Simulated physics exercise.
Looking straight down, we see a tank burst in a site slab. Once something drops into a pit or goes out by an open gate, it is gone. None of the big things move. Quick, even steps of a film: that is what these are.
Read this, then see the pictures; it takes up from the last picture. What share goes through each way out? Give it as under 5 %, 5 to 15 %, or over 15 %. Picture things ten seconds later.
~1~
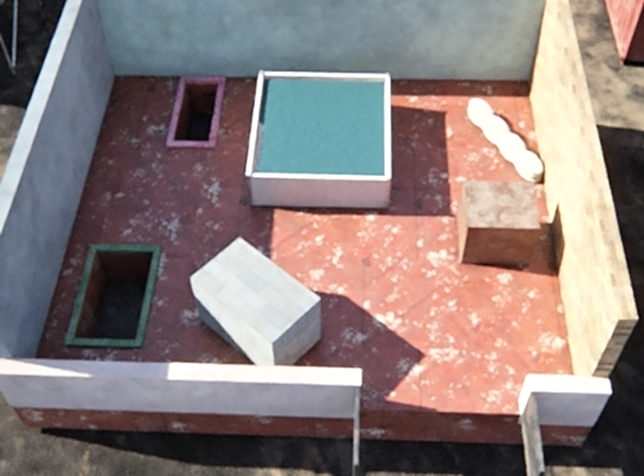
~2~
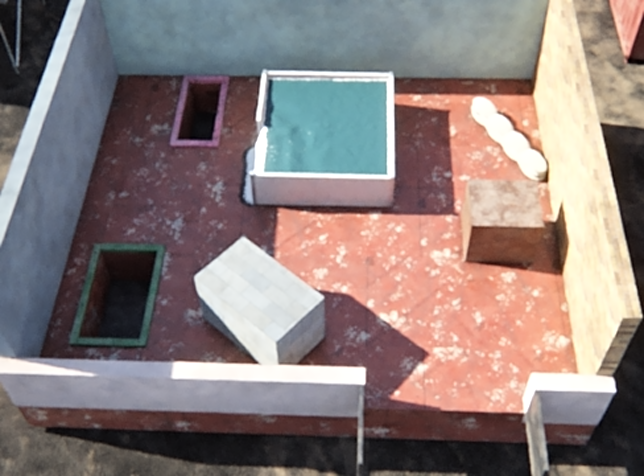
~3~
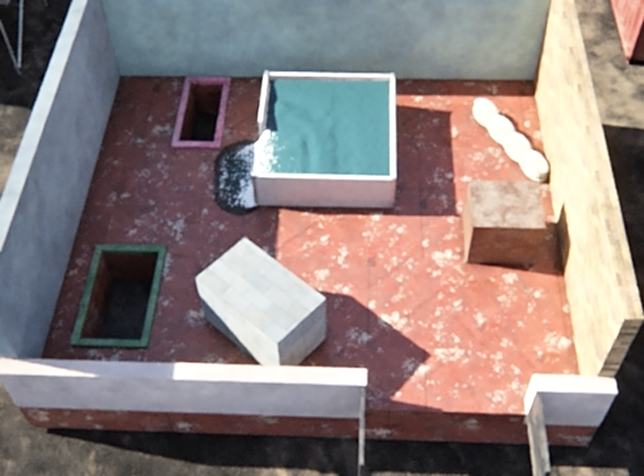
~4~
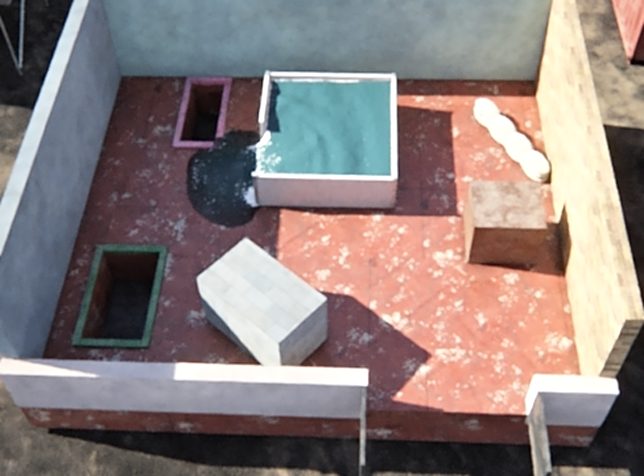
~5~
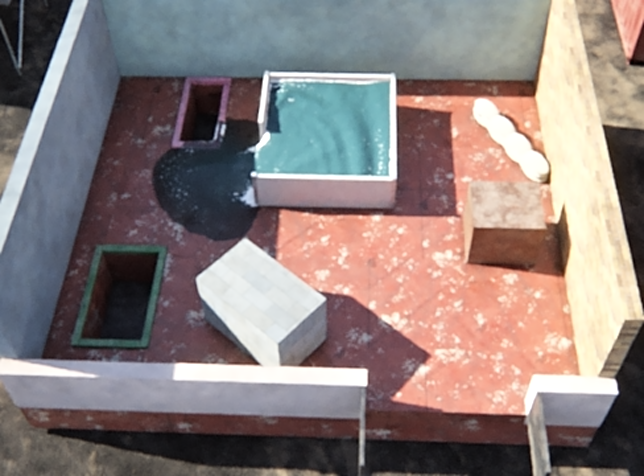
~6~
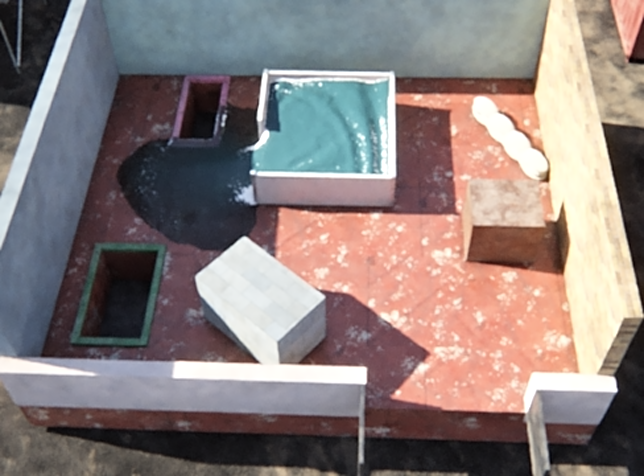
In the end the gate ends up with a tiny portion - beneath five per cent; the pink pit ends up with a large portion - topping fifteen per cent; the green pit ends up with a large portion - topping fifteen per cent.
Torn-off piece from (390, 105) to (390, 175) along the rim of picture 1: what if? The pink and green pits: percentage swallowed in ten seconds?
Pink takes 8 in a hundred, green takes 0 in a hundred.
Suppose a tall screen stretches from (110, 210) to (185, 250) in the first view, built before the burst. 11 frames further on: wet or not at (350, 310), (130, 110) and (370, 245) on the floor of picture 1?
Going spot by spot: High and dry, then drenched, then high and dry.
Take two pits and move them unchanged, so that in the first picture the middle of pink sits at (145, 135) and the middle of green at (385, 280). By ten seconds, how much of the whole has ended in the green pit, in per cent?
Green: About 0 %.
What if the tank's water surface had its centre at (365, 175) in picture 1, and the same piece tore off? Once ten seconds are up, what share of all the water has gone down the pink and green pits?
Result in per cent: Pink pit 12, green pit 35.
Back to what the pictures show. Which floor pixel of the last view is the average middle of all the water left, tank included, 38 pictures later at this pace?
Close to (223, 185), I reckon.
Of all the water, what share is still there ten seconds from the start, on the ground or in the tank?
The share not yet gone is roughly 60 percent.
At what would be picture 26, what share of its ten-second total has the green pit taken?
Share at that point: Close to 40 in a hundred.
A moment on, water covers 20 % of the floor; the gate 0 %, the pink pit 1 %, the green pit 0 %.
Next, water covers 25 % of the floor; the gate 0 %, the pink pit 2 %, the green pit 3 %.
Then, water covers 30 % of the floor; the gate 0 %, the pink pit 4 %, the green pit 9 %.
Later, water covers 45 % of the floor; the gate 0 %, the pink pit 10 %, the green pit 17 %.
In the end, water covers 55 % of the floor; the gate 0 %, the pink pit 17 %, the green pit 23 %.
